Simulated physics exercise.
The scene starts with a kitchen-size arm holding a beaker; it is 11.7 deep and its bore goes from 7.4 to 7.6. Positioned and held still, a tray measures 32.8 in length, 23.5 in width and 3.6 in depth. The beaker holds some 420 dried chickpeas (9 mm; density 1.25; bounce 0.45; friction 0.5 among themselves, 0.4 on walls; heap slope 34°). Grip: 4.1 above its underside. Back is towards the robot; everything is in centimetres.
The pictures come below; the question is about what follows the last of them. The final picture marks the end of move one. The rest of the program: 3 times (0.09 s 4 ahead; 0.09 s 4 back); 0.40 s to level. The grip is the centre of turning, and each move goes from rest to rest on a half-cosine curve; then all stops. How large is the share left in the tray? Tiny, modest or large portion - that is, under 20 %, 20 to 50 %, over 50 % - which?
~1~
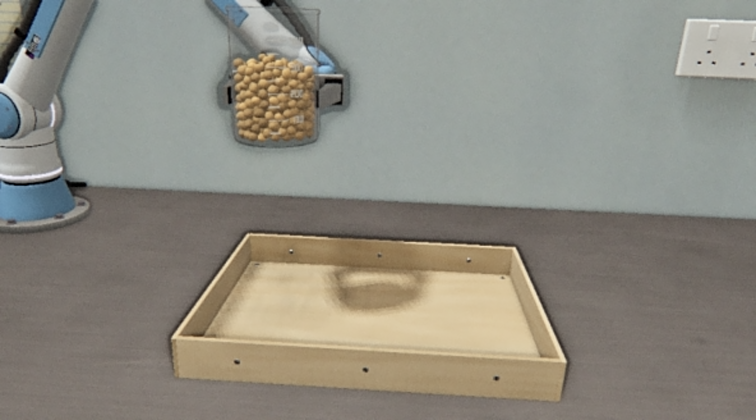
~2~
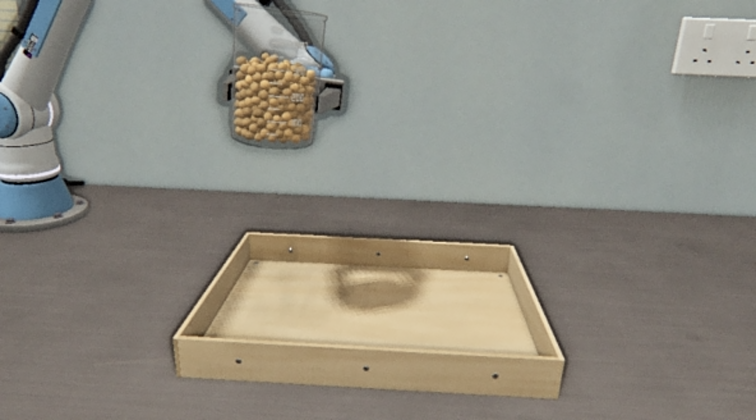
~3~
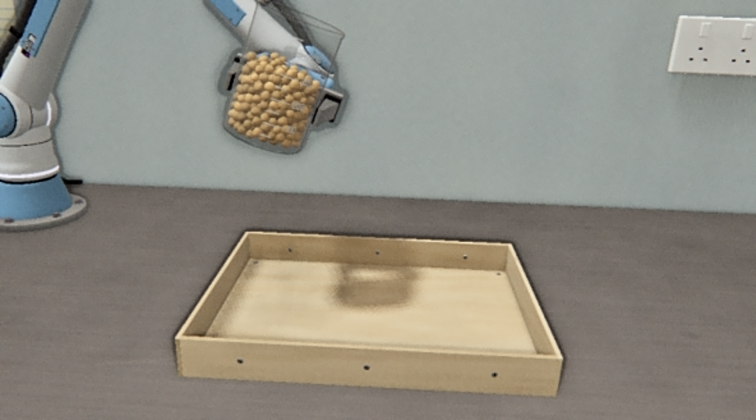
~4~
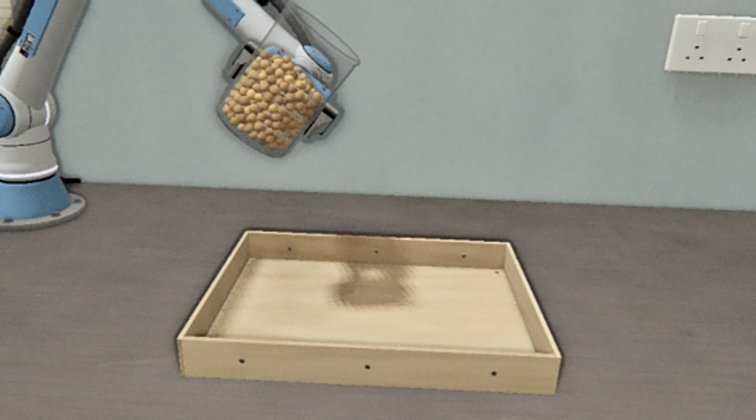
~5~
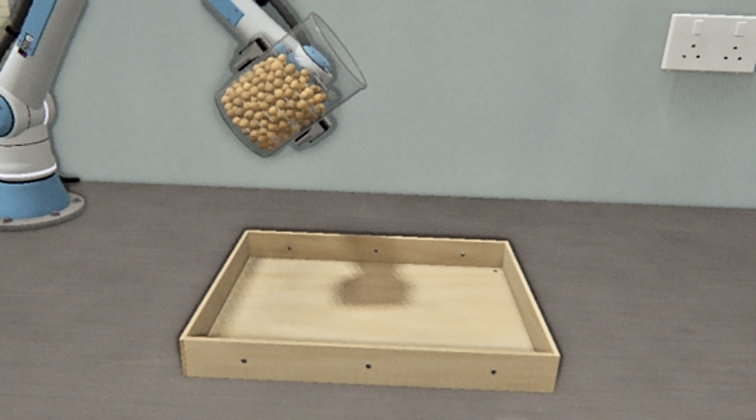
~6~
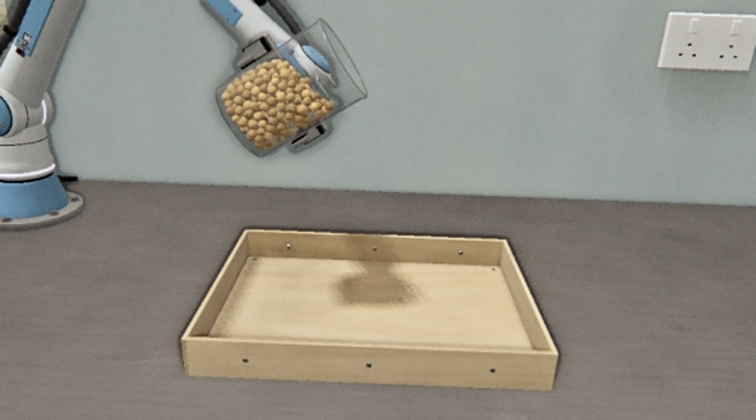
A tiny portion.
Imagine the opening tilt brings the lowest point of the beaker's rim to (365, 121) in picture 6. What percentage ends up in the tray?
Roughly 50 percent, give or take.
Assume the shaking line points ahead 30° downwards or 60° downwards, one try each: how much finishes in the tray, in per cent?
First try about 5 %, second try about 0 %.
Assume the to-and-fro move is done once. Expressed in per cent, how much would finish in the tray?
Probably about 10 in a hundred.
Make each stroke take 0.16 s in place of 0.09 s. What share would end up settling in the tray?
It would come to around 0 %.
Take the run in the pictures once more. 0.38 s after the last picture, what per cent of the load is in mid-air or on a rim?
Roughly 4 per cent.
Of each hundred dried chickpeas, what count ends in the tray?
Some 10 percent.
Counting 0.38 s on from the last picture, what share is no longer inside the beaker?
Roughly 10 percent up to then.
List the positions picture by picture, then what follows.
The first picture shows beaker middle at (275, 77), level; upper third of the load around (274, 76), from x 240 to 310, top at y 60; 425 in the beaker.
The second picture shows beaker middle at (277, 78), tilted 5° forward; upper third of the load around (274, 77), from x 240 to 310, top at y 60.
The third picture shows beaker middle at (281, 80), tilted 20° forward; upper third of the load around (275, 79), from x 235 to 315, top at y 55.
The fourth picture shows beaker middle at (286, 84), tilted 37° forward; upper third of the load around (275, 80), from x 230 to 320, top at y 55.
The fifth picture shows beaker middle at (290, 89), tilted 52° forward; upper third of the load around (276, 83), from x 225 to 320, top at y 60.
The sixth picture shows beaker middle at (291, 92), tilted 57° forward; upper third of the load around (274, 85), from x 225 to 330, top at y 65; 425 in the beaker.
Then, 0.38 s after the last picture, tilted 57° forward, highest piece 28 above the table; 389 in the beaker, 18 in the tray, 18 in flight or on a rim.
Then, 0.75 s after the last picture, tilted 26° forward, highest piece 28 above the table; 377 in the beaker, 42 in the tray, 3 on the table or floor, 3 in flight or on a rim.
Then, 1.14 s after the last picture, level, highest piece 28 above the table; 377 in the beaker, 44 in the tray, 4 on the table or floor.
Then, 2.19 s after the last picture, level, highest piece 28 above the table; 377 in the beaker, 44 in the tray, 4 on the table or floor.
Final count, 377 in the beaker, 44 in the tray, 4 on the table or floor. That is 10 % in the tray.
